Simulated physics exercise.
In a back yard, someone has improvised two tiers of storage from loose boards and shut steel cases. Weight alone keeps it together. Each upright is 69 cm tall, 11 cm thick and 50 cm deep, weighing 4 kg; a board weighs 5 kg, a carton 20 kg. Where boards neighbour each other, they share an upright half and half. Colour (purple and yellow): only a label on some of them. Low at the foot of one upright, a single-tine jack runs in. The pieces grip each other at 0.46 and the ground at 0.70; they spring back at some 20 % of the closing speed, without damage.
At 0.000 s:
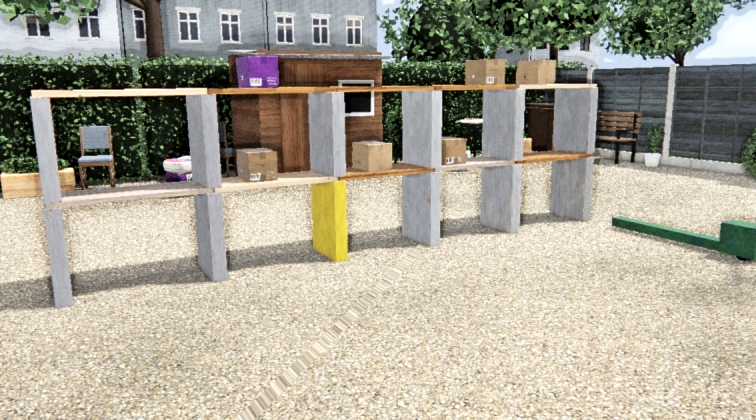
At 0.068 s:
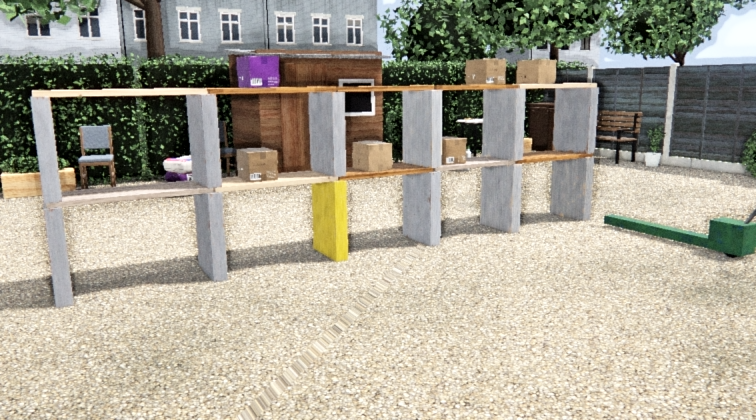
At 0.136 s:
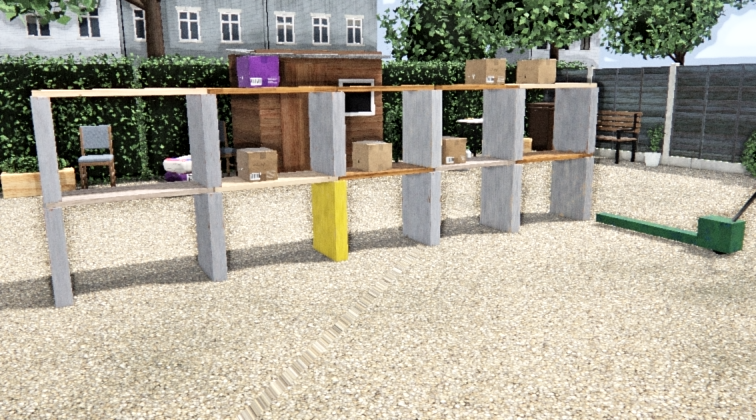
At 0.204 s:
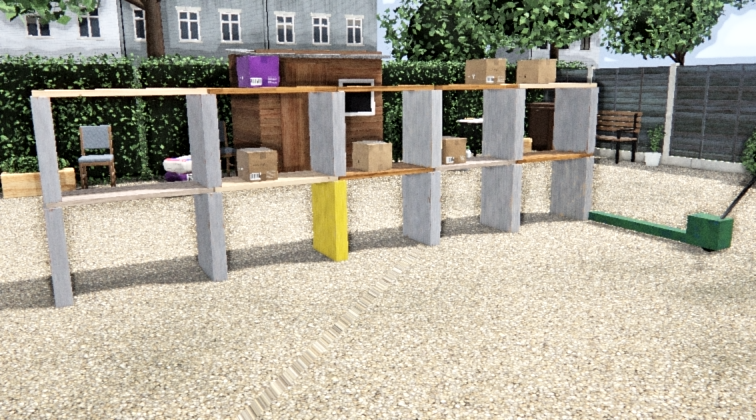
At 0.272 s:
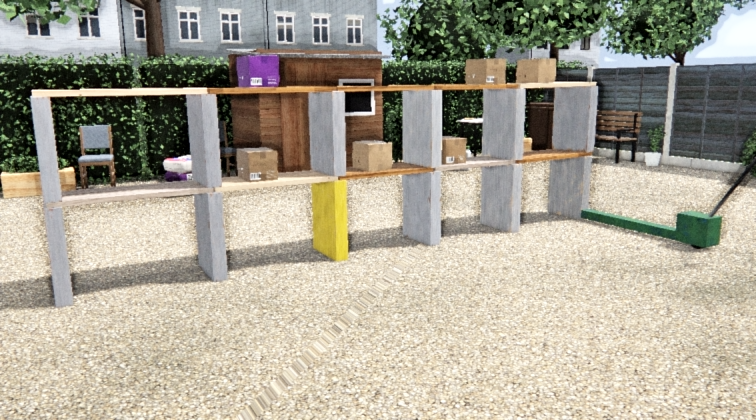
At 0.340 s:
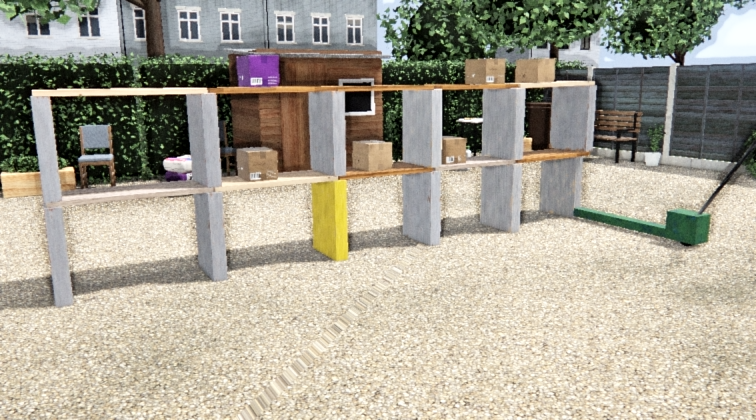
We see two tiers of board shelving on grey uprights and one yellow one, holding cartons in a gravel yard, as a green jack slides in from the right, meets the lower end upright and pushes it slightly left.
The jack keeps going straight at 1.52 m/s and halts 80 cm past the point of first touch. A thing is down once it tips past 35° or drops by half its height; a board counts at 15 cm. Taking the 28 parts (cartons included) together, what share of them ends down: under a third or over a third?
Less than a third.
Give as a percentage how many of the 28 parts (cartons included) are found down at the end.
Share down: Close to 0 per cent.
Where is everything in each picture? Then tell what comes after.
In the first frame (we follow the side turned to the camera), jack tip (620, 221) 38 cm short; yellow upright (323, 217); purple carton (264, 72); no piece has moved.
In the second frame, jack tip (612, 219) 28 cm short; yellow upright (324, 217).
In the third frame, jack tip (604, 217) 17 cm short; yellow upright (323, 217).
In the fourth frame, jack tip (596, 215) 7 cm short; yellow upright (323, 217).
In the fifth frame, jack tip (588, 213) 33 mm in; yellow upright (323, 217); one has shifted.
In the sixth frame, jack tip (581, 211) 14 cm in; purple carton (264, 71); yellow upright (323, 217); 3 stirred so far.
Around 0.40 s, none of the 28 pieces down, 4 disturbed.
Around 0.52 s, none of the 28 pieces down, 5 disturbed.
Finally (2.1 s), none of the 28 pieces down, 5 disturbed; yellow upright unmoved; purple carton unmoved. That is 0 per cent. Seen by the last camera, middles, yellow upright near (329, 216), purple carton near (258, 72).
